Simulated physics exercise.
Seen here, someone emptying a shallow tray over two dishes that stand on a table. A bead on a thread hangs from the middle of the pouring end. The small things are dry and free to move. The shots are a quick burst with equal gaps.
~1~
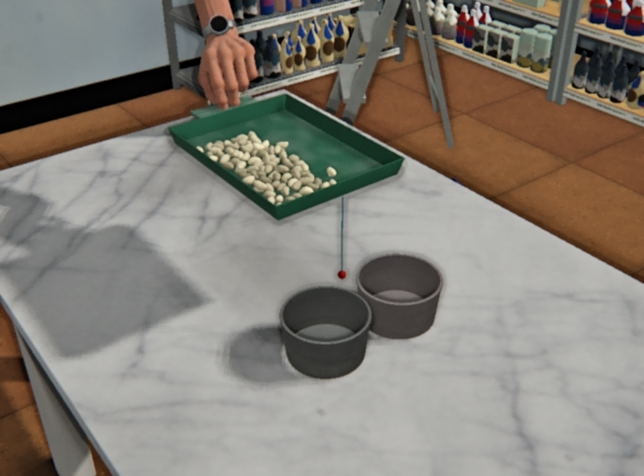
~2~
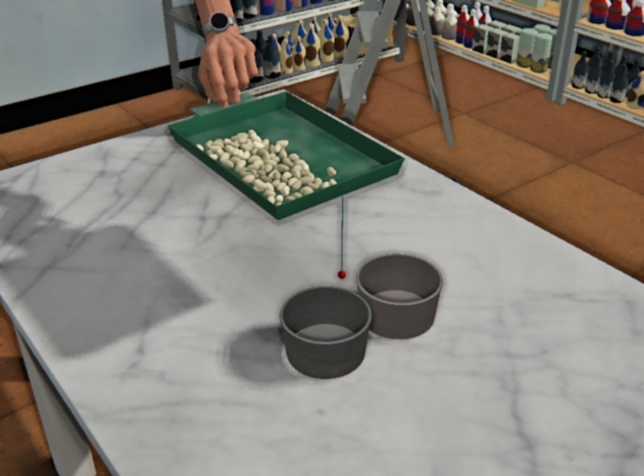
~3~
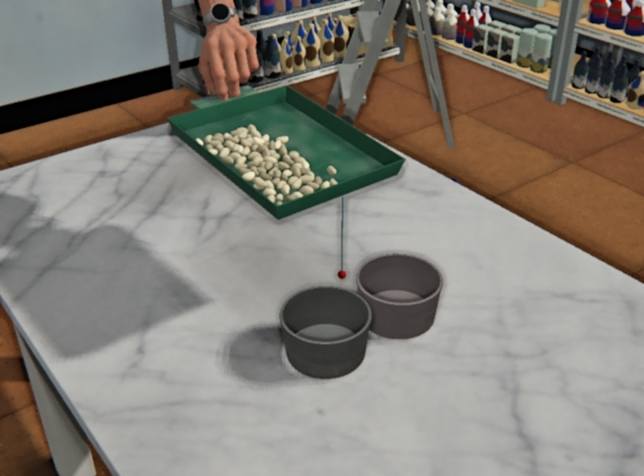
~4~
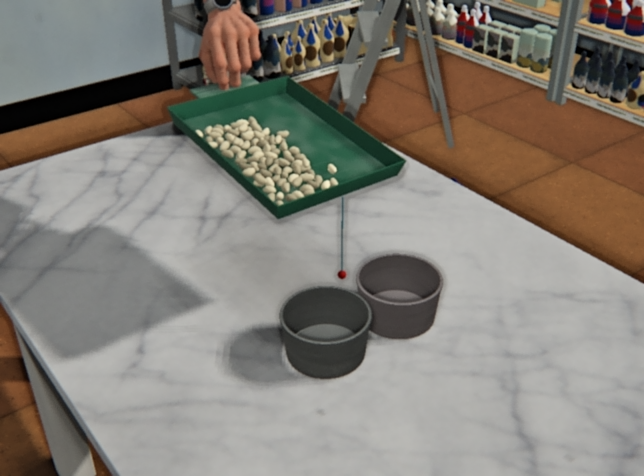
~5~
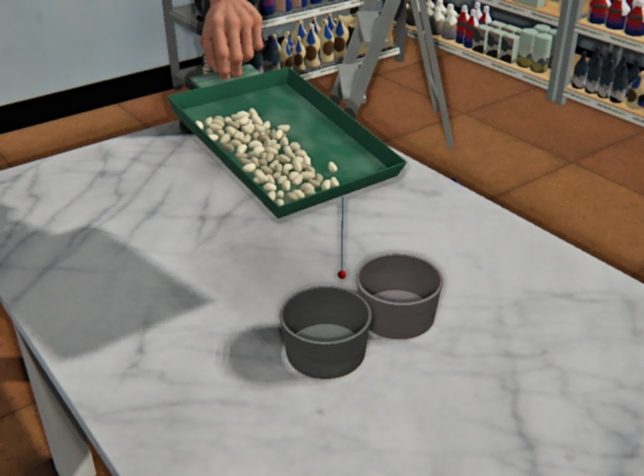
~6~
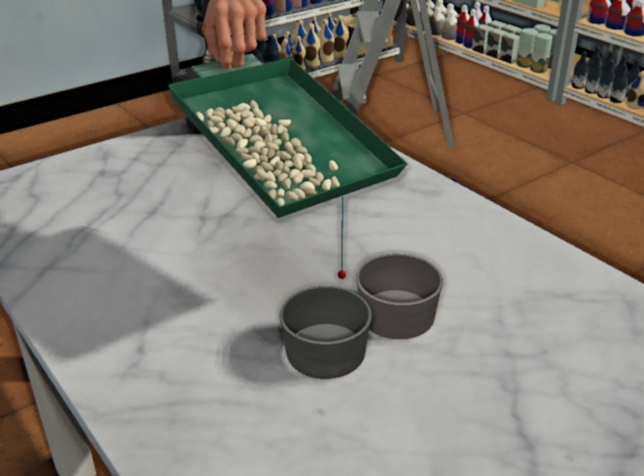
On a marble-topped table in a shop, a hand held a green tray of white beans near two dark dishes, then slowly raised the tray's far end, tilting it slightly toward its right front corner.
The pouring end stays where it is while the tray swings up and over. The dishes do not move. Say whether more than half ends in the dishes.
The two hold more than half of the load.
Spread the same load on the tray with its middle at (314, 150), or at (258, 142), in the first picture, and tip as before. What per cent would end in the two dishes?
First some 80, then 90 per cent.
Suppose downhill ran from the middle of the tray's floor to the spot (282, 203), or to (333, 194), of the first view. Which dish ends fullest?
One: The left dish. Two: Left.
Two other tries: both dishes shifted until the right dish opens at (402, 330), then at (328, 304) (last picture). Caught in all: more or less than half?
First under half, then not half.
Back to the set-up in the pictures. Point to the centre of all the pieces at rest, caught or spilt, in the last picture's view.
Near (391, 327).
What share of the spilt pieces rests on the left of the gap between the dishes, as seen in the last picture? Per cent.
Some 10 per cent.
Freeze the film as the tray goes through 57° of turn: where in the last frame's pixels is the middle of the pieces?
Near (328, 166).
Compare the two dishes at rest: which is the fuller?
That is the right one.
Soon, tray tipped steeply; all on the tray.
A while on, tray tipped right over; nearly all on the tray; a stray few in the air.
Towards the end, tray tipped past a quarter turn; about a quarter in the left dish; about half in the right dish; about a third outside both.
Finally, tray tipped past a quarter turn; about a quarter in the left dish; about half in the right dish; about a third outside both.
